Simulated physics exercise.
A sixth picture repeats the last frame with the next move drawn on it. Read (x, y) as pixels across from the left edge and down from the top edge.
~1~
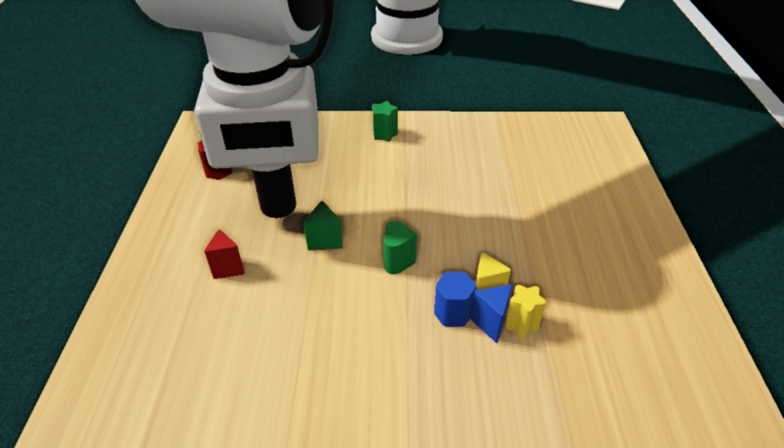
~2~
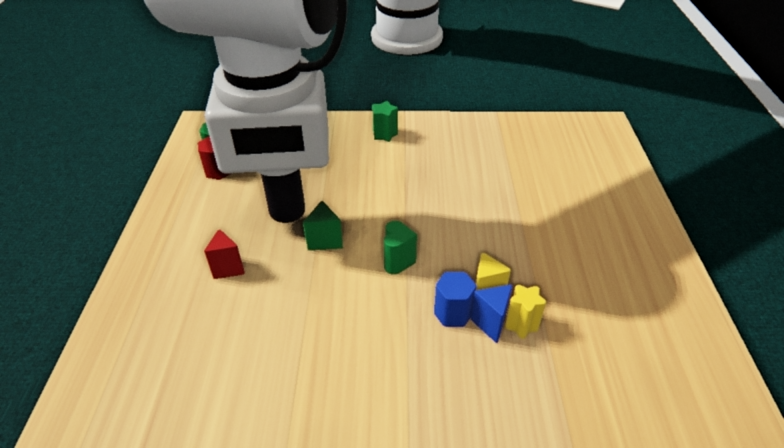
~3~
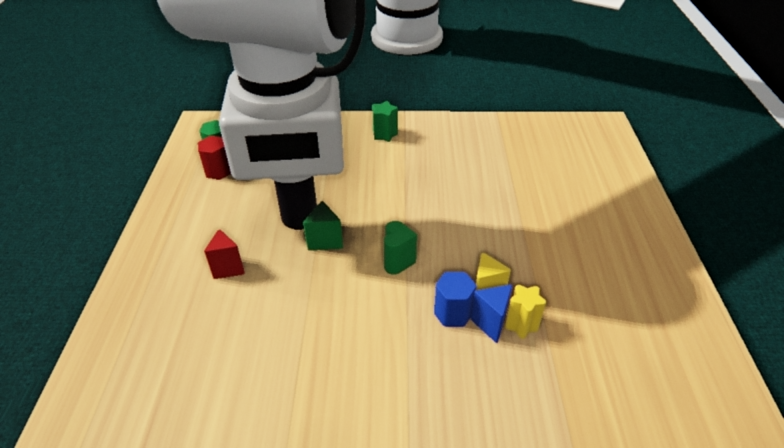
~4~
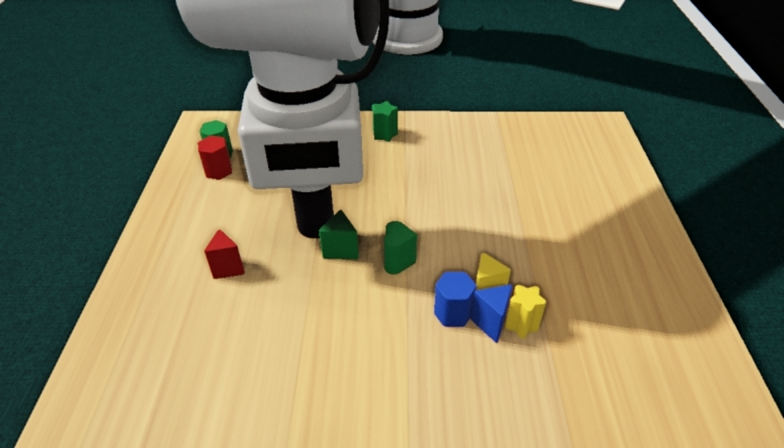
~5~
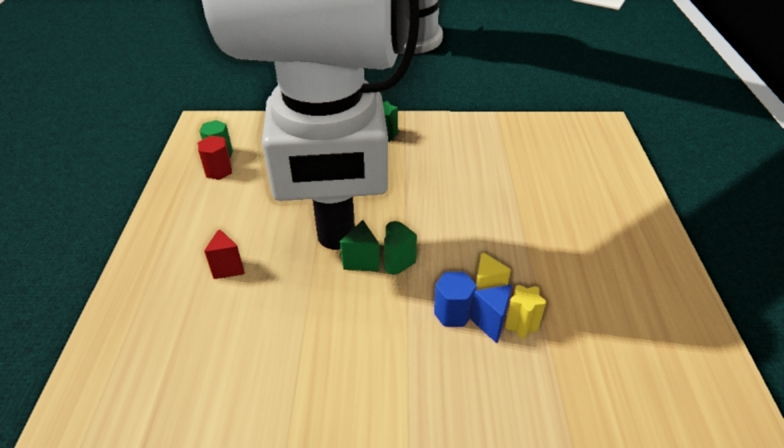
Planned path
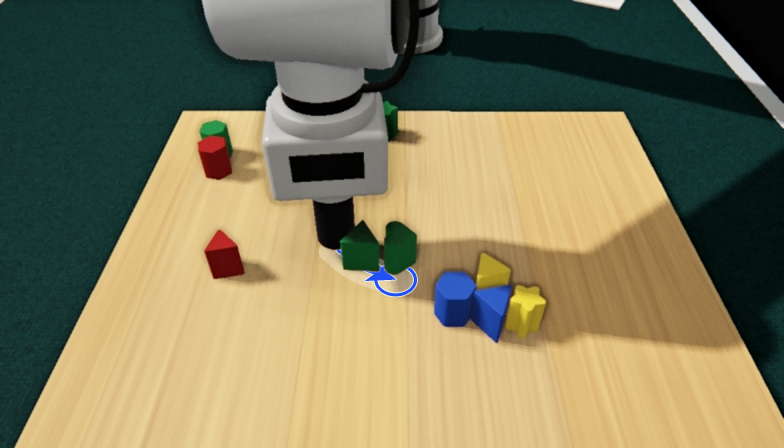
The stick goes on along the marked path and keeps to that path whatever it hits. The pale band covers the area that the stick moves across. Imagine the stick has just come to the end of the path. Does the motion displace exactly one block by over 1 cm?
No
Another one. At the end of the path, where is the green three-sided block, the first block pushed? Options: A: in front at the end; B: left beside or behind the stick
A: In front at the end.
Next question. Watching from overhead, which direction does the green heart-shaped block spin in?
From overhead, the rotation is counterclockwise.
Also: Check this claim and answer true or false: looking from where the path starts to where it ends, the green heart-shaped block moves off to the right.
The statement is false.
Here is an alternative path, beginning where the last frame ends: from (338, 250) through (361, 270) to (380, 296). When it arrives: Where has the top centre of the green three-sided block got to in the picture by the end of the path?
By then it is at (414, 274).
Path on the board, from (338, 250) over (353, 263) and (373, 272) to (396, 279).
What follows on the original path. Halfway along, stick (362, 256); green three-sided block (388, 253); green heart-shaped block (404, 234), turned 30° anticlockwise.
At the end, stick (396, 267); green three-sided block (423, 266); green heart-shaped block (425, 233), turned 80° anticlockwise; blue six-sided block in place.
